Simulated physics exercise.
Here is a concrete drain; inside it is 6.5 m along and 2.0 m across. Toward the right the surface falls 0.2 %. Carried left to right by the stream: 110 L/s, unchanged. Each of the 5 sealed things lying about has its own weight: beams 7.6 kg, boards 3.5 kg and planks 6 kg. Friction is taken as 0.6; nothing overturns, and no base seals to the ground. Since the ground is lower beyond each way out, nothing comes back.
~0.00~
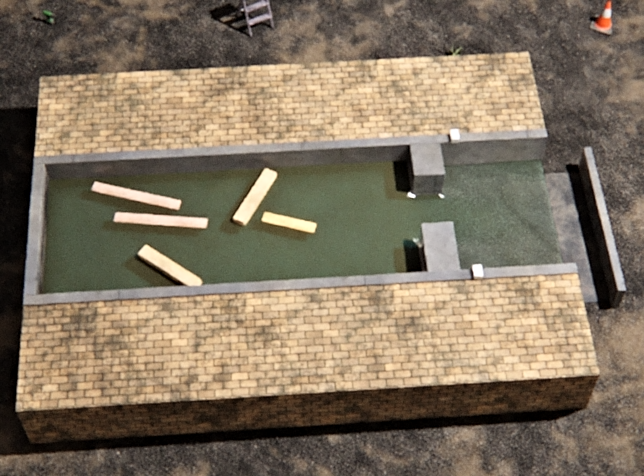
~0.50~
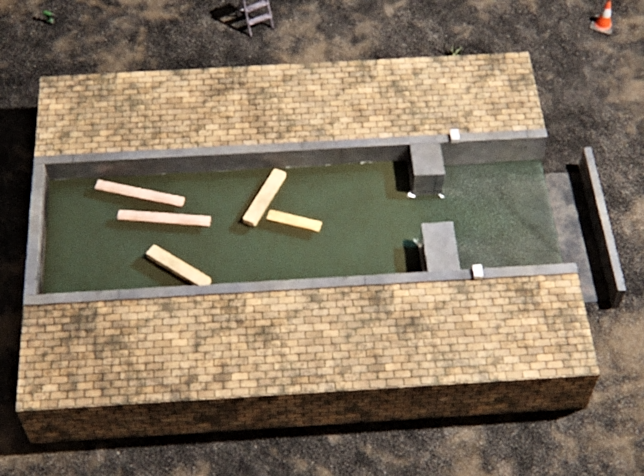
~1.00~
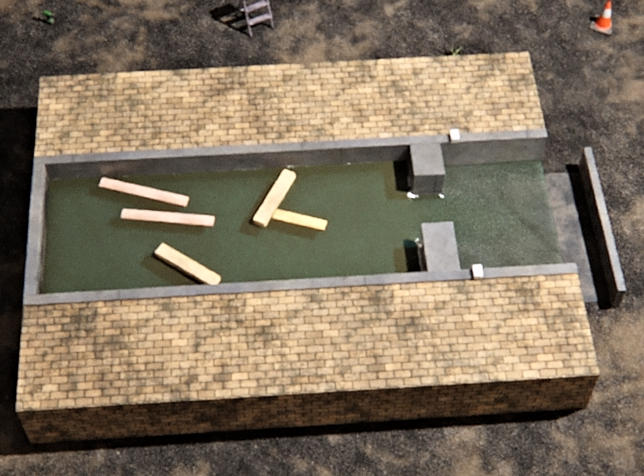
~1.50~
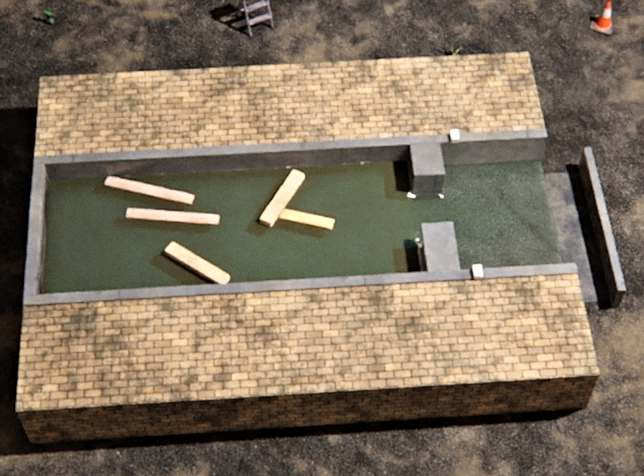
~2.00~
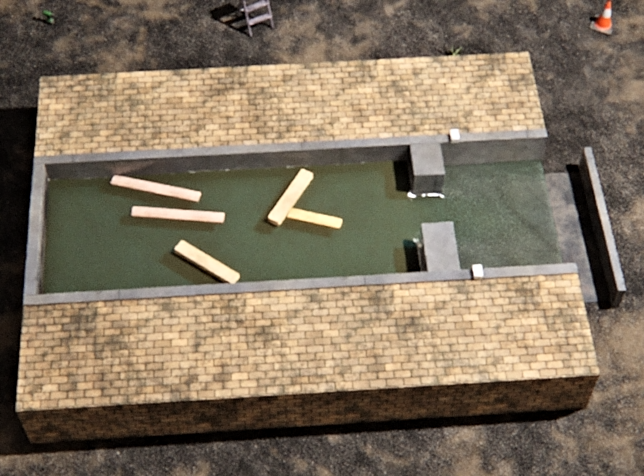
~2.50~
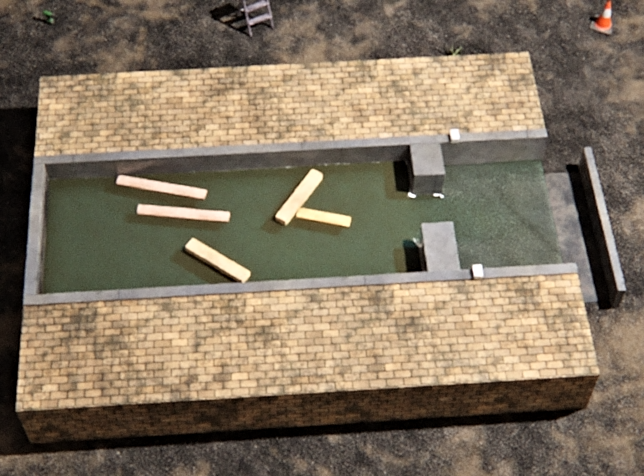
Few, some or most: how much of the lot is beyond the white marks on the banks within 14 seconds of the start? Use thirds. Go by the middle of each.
That comes to from one to two thirds.
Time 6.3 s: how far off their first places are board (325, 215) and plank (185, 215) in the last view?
Going in order, that's 250 cm then 100 cm.
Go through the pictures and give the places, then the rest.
The first frame shows a beam at (169, 267), afloat; a beam at (255, 195), afloat; about 2030 L in view; 0 of 5 have shifted.
The second frame shows a beam at (178, 266) floats, 11 cm from its start; a beam at (265, 195) floats, 13 cm from its start; 19 cm deep round most things; 5 of 5 have shifted.
The third frame shows a beam at (187, 264) floats, 23 cm from its start; a beam at (274, 196) floats, 26 cm from its start; 19 cm deep round most things; 5 of 5 have shifted.
The fourth frame shows a beam at (197, 263) floats, 35 cm from its start; a beam at (282, 196) floats, 36 cm from its start; about 2040 L in view; 5 of 5 have shifted.
The fifth frame shows a beam at (206, 261) floats, 47 cm from its start; a beam at (290, 195) floats, 47 cm from its start; about 2040 L in view; 5 of 5 have shifted.
The sixth frame shows a beam at (217, 259), afloat, 61 cm from its start; a beam at (299, 195) floats, 58 cm from its start; about 2040 L in view; 5 of 5 have shifted.
After 3.5 s 0 of 5 are over the mark; 5 afloat.
After 6.3 s 1 of 5 are over the mark; 5 afloat.
After 10.0 s 2 of 5 are over the mark; 3 afloat.
After 14.0 s 3 of 5 are over the mark; 2 afloat.
